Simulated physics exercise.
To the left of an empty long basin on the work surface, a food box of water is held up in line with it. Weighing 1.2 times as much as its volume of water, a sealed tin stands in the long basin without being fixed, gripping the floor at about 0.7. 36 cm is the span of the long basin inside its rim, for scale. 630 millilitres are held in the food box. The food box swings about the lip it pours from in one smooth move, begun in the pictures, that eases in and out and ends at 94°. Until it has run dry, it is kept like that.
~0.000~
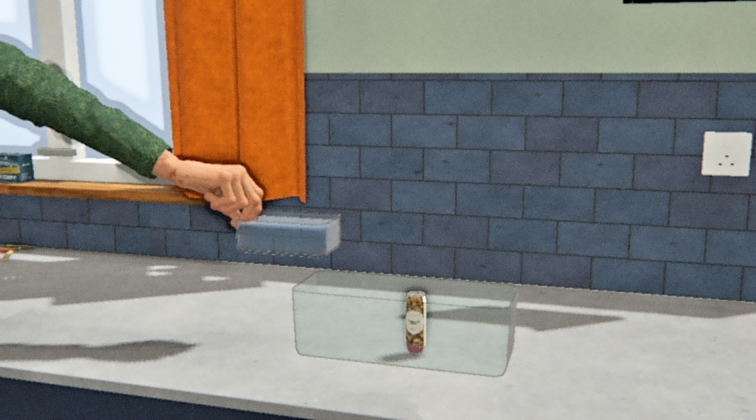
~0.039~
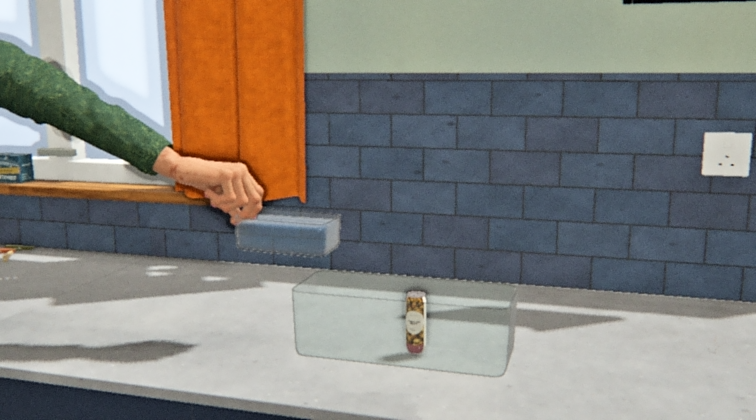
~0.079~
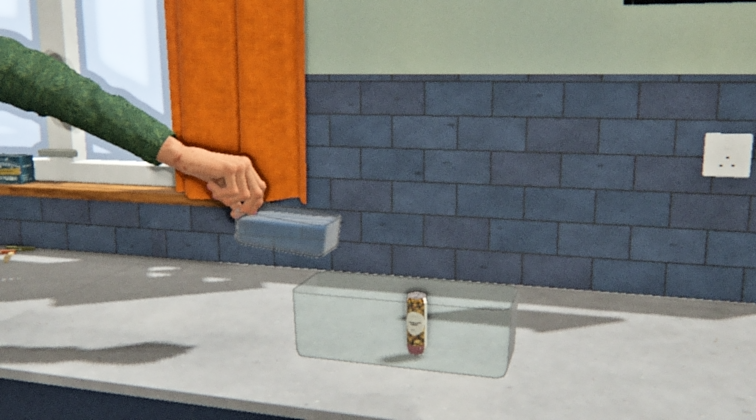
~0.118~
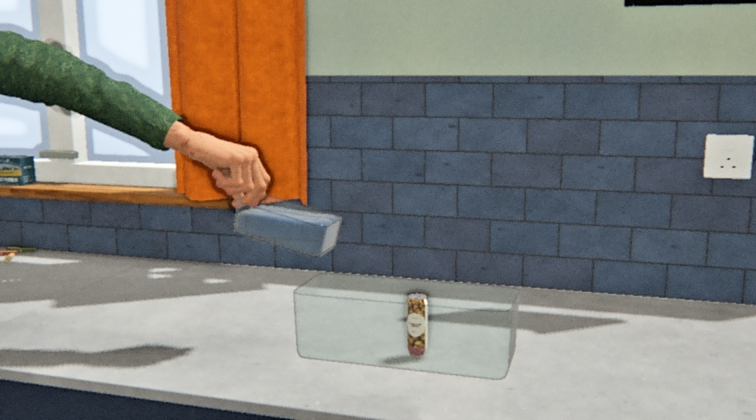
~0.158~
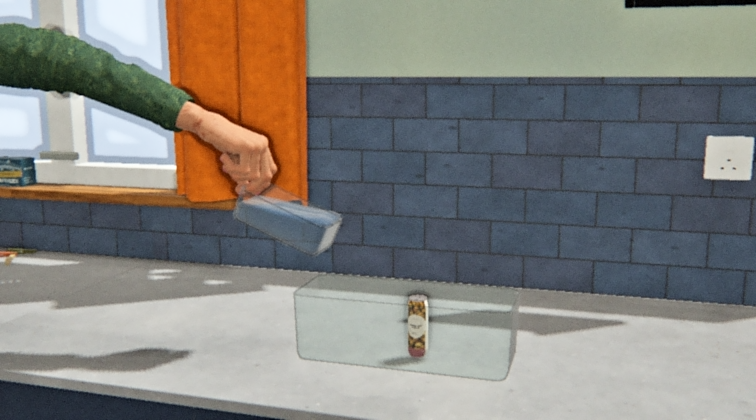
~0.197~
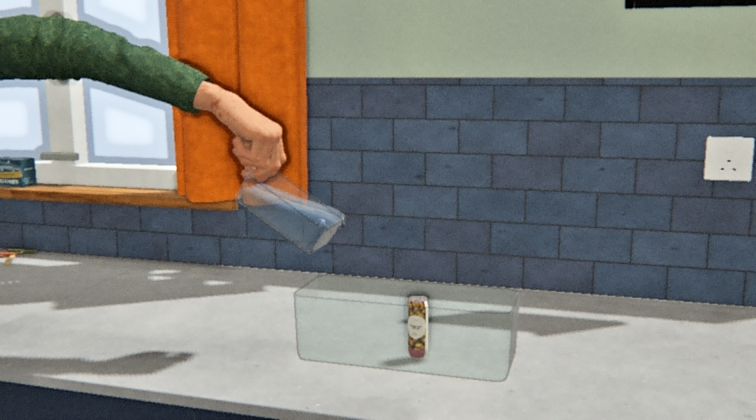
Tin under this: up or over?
Over.
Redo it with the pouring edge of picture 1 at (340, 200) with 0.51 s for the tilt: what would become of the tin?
Then it stays on its base.
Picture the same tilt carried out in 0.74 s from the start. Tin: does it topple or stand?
Then the tin tumbles.
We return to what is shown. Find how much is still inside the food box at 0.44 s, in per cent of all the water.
I reckon about 26 in a hundred is still held.
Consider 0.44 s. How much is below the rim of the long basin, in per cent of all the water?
Around 12 percent.
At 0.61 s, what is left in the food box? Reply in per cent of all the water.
Roughly 6 percent remains.
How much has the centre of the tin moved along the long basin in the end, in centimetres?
The tin's middle ends up about 6.5 cm along the basin.
By 0.44 s the tilt is 91° and 26 per cent is still to pour; the tin stands where it began.
By 0.61 s the tilt is 94° and 6 per cent is still to pour; the tin leans 19°.
By 0.79 s the tilt is 94° and 2 per cent is still to pour; the tin lies on its side.
By 0.99 s the tilt is 94° and 1 per cent is still to pour; the tin lies on its side.
At rest the tin lies on its side.
